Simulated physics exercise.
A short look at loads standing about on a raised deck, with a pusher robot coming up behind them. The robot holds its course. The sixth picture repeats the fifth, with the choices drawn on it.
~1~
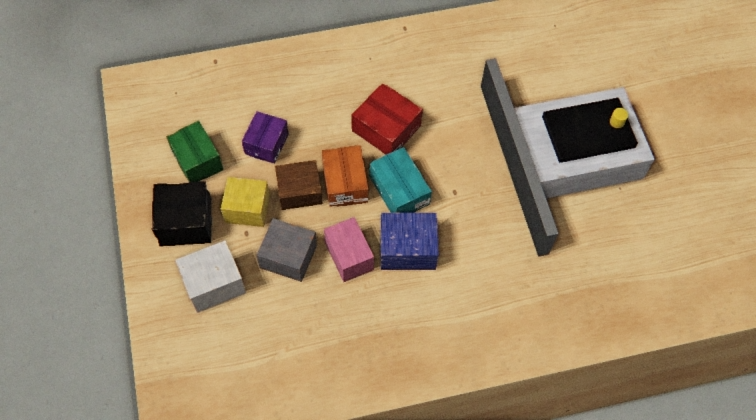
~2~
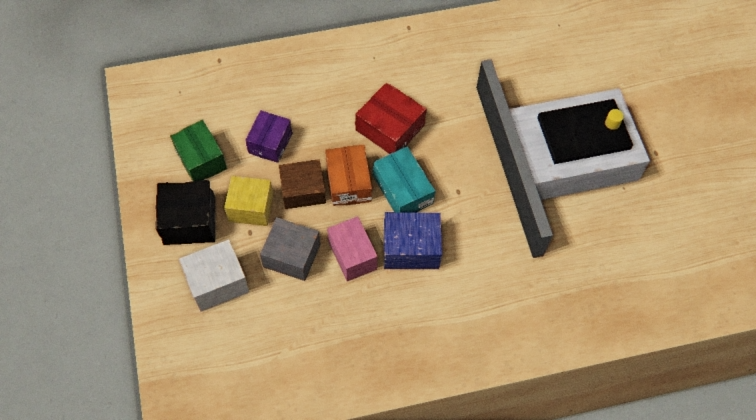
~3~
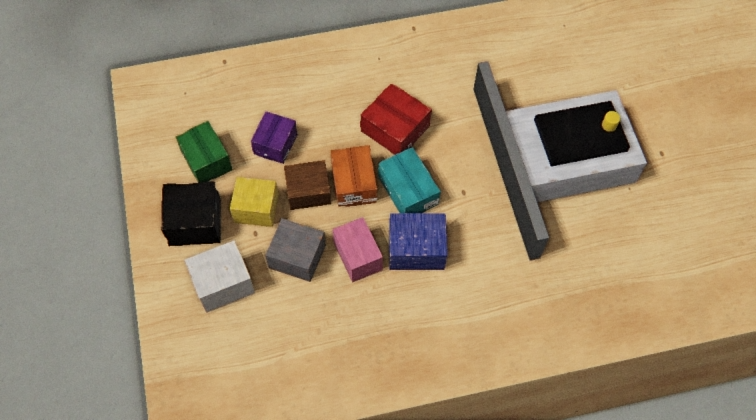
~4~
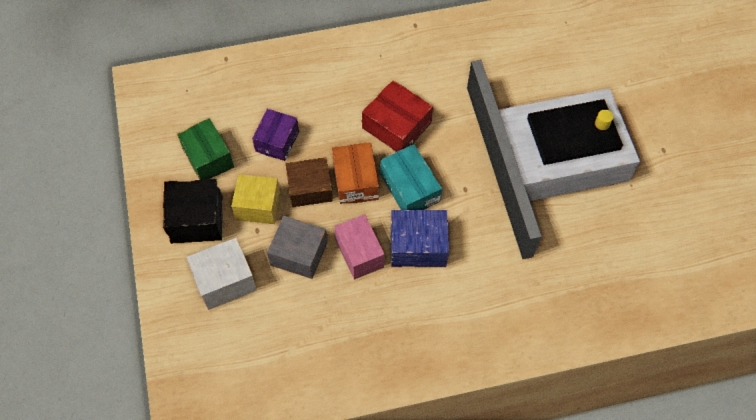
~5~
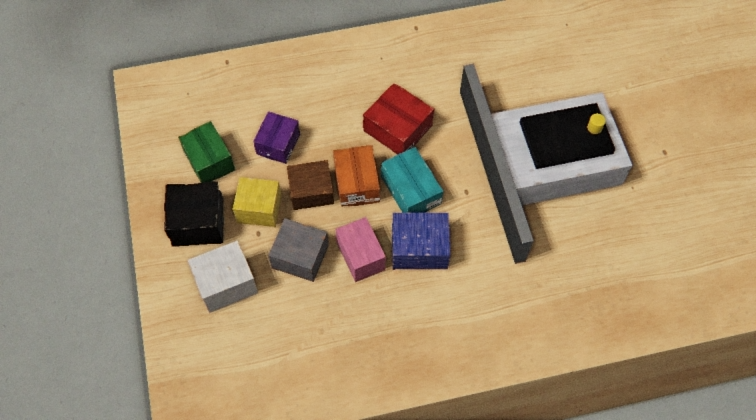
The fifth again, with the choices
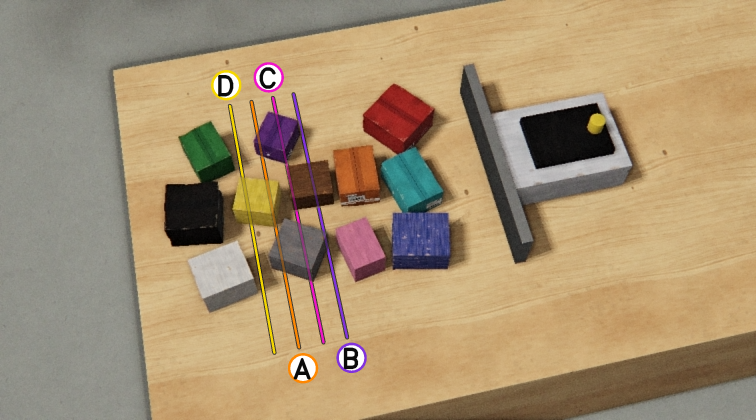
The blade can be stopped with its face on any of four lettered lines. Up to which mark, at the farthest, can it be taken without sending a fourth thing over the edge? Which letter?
It can go as far as D.
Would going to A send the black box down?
Yes.
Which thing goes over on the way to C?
The black box.
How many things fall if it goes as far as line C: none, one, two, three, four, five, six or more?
One.
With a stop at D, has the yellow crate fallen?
By then, yes.
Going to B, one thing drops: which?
The black box.
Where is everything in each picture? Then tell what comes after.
The first picture shows black box (183, 214); turquoise parcel (400, 184); pink crate (349, 250).
The second picture shows robot (579, 131); green box (199, 152).
The third picture shows robot (575, 134); orange parcel (354, 177).
The fourth picture shows robot (568, 132); yellow crate (256, 199).
The fifth picture shows robot (561, 136); red box (398, 120); blue crate (420, 241); grey crate (299, 250).
On the marked copy, A at (274, 216); B at (318, 207); C at (297, 212); D at (251, 221).
With D. Early on, robot (475, 153); red box (349, 124); blue crate (392, 249).
Further on, robot (385, 170); black box (123, 229); white crate (165, 287).
At the end, robot (318, 184); black box over the edge; white crate over the edge; three fallen.
As for the rest, A is within the limit but short; B is within the limit but short; C is within the limit but short.
